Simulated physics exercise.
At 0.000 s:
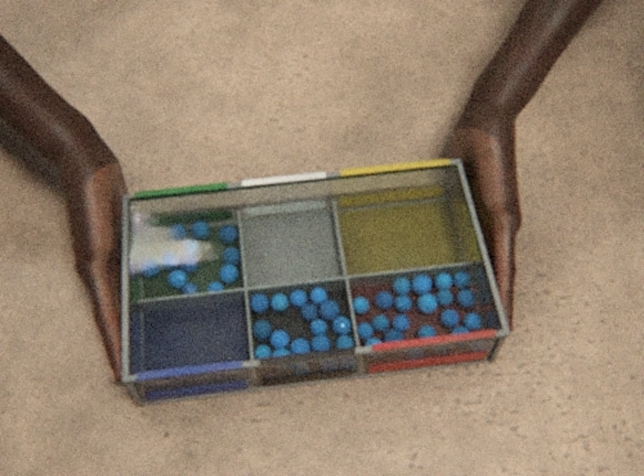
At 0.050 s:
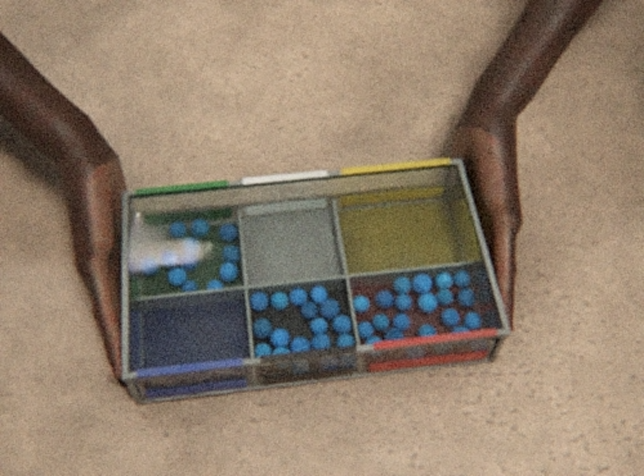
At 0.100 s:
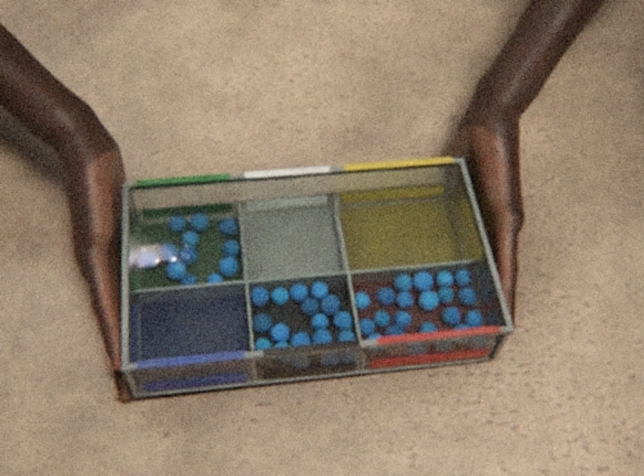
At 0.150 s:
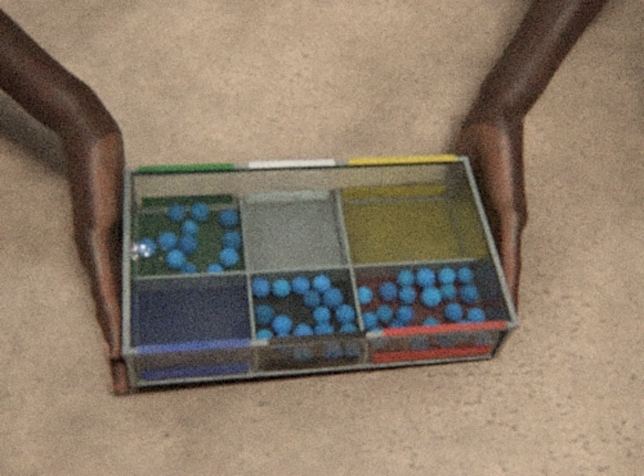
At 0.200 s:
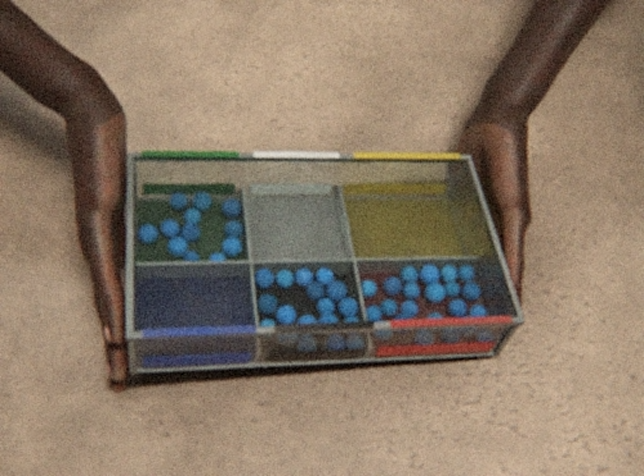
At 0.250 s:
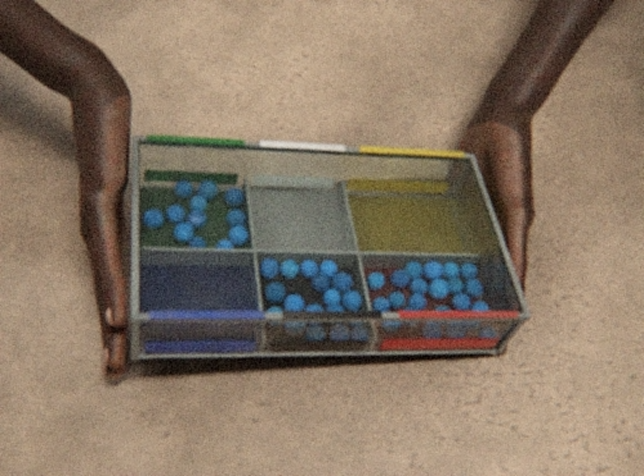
Above a sandy beige surface, two hands tilting a clear-lidded sorting box, blue balls shifting slightly within three of its coloured compartments.
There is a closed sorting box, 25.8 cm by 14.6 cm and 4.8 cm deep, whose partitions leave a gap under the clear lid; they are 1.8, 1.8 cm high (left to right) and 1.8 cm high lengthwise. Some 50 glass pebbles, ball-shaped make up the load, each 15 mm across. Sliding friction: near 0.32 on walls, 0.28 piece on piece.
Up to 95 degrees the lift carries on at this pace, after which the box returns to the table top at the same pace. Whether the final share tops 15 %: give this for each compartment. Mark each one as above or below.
Marked: Red above; blue below; green below; yellow above; white below; black below.
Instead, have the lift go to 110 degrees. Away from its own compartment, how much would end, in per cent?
I'd estimate around 70 per cent.
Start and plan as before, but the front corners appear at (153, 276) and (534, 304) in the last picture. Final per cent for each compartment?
By the end, red has 30%, blue has 0%, green has 0%, yellow has 60%, white has 5% and black has 0%.
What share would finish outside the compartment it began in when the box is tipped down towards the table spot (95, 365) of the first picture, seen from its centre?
That would be close to 70 per cent.
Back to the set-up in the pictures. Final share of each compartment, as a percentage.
Final shares in percent: Red 25, blue 0, green 5, yellow 60, white 5, black 0.
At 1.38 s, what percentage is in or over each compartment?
Red 40 %, blue 0 %, green 25 %, yellow 0 %, white 0 %, black 35 %.
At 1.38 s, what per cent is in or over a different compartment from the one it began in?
Near 0 in a hundred.
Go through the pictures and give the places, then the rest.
The first frame shows box tilt 0 degrees, front corners at (129, 377) and (502, 331); red 40 %, green 25 %, black 35 %.
The second frame shows box tilt 1 degrees, front corners at (129, 374) and (503, 330).
The third frame shows box tilt 3 degrees, front corners at (129, 365) and (507, 328), lowest corner right back.
The fourth frame shows box tilt 7 degrees, front corners at (130, 350) and (512, 323), lowest corner right back.
The fifth frame shows box tilt 11 degrees, front corners at (133, 333) and (517, 319), lowest corner right back.
The sixth frame shows box tilt 14 degrees, front corners at (139, 315) and (523, 314), lowest corner right back; red 40 %, green 25 %, black 35 %. Its pace works out near 75 degrees a second.
Then, at 1.38 s, tilt 95 degrees; red 40 %, green 25 %, black 35 %.
After 2.13 s, tilt 43 degrees; red 25 %, green 10 %, yellow 60 %.
Then, at 2.91 s, tilt 0 degrees; red 25 %, green 5 %, yellow 60 %, white 5 %.
At rest (3.7 s), red 25 %, blue 0 %, green 5 %, yellow 60 %, white 5 %, black 0 %.
